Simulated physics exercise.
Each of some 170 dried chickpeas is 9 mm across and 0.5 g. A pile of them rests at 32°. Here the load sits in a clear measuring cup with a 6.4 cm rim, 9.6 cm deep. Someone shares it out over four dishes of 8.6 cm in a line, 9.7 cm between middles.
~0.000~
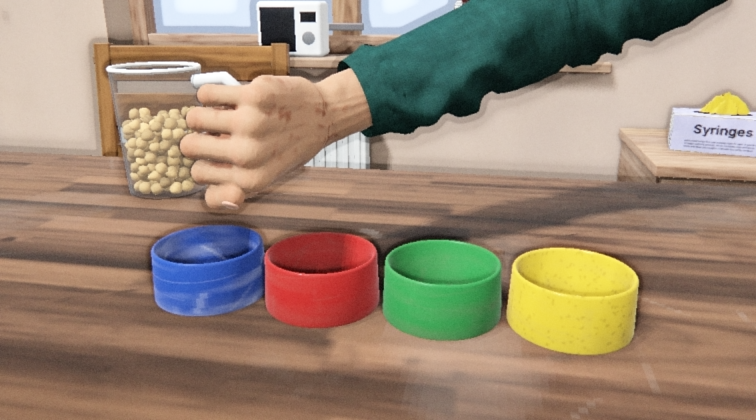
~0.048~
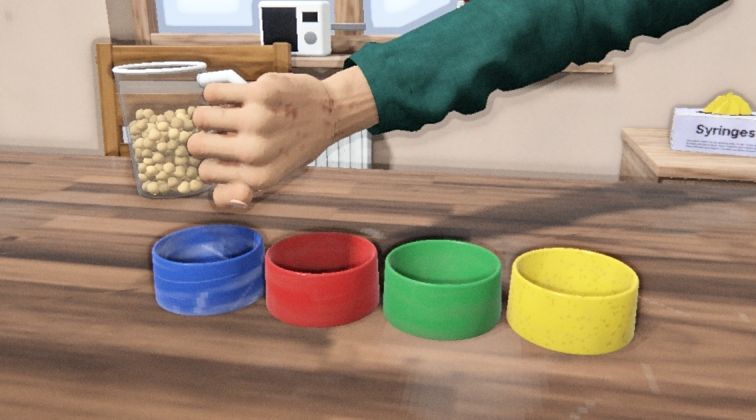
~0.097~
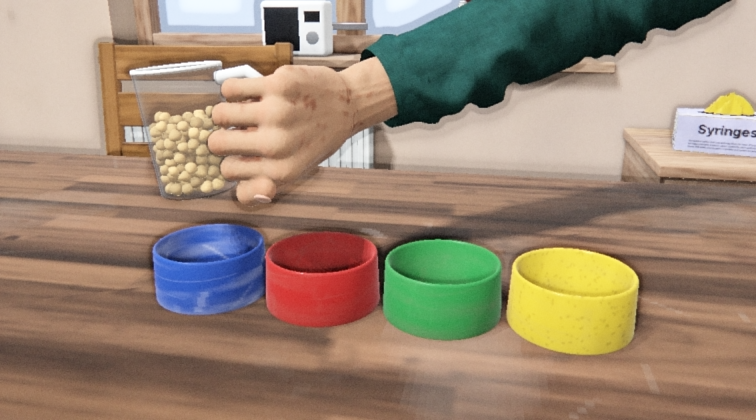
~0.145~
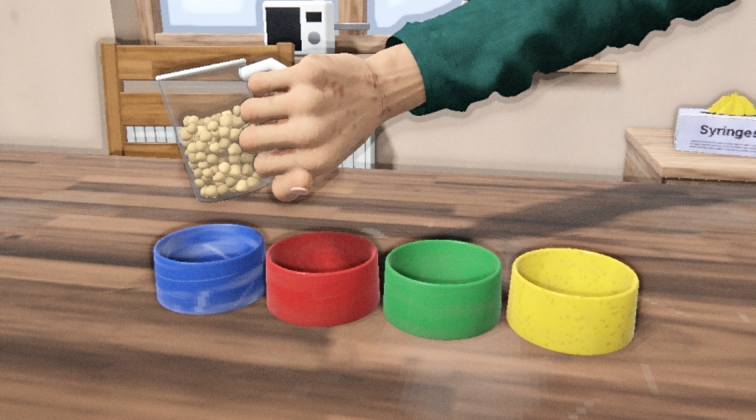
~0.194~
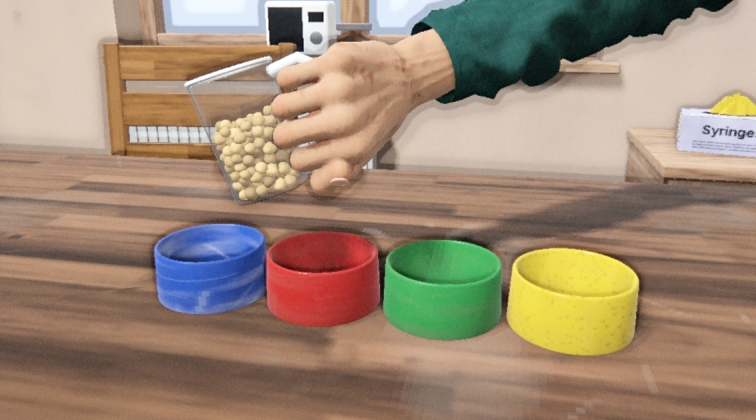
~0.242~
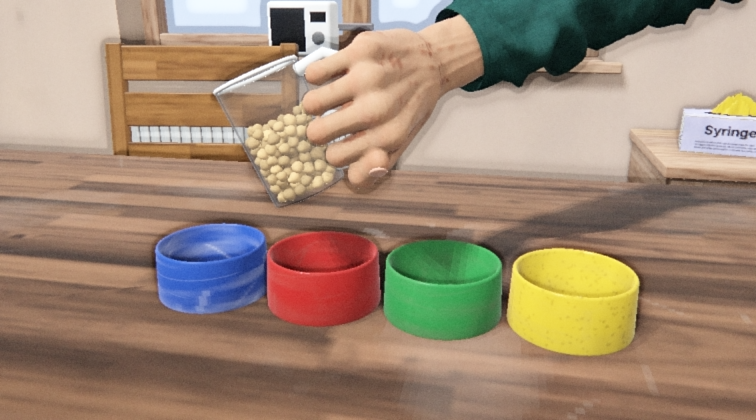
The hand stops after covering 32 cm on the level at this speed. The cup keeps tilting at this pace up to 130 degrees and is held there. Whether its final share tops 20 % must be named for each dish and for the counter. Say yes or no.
Red: No, blue: No, green: Yes, yellow: No, counter: Yes.
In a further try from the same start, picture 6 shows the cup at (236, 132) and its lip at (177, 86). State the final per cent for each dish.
Per cent kept: Red 0; blue 0; green 60; yellow 10.
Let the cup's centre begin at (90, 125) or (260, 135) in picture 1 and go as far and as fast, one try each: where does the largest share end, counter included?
Largest amount - try one: Green, try two: Yellow.
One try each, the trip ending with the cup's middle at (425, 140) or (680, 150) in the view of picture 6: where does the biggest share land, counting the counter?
Red, then yellow.
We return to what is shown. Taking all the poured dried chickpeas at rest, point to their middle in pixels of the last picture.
Centre at rest: Approx. (456, 300) px.
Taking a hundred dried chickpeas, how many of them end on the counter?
I'd reckon around 30 per cent.
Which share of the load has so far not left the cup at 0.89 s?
That would be some 100 per cent.
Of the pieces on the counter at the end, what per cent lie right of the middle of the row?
Near 100 percent ends up there.
After 0.63 s, tilt 75 degrees; cup holds 100 %.
After 0.89 s, tilt 110 degrees; cup holds 100 %.
After 1.25 s, tilt 130 degrees; cup holds 5 %, green 55 %, yellow 10 %.
At rest (1.9 s), red 0 %, blue 0 %, green 65 %, yellow 5 %, counter 30 %.
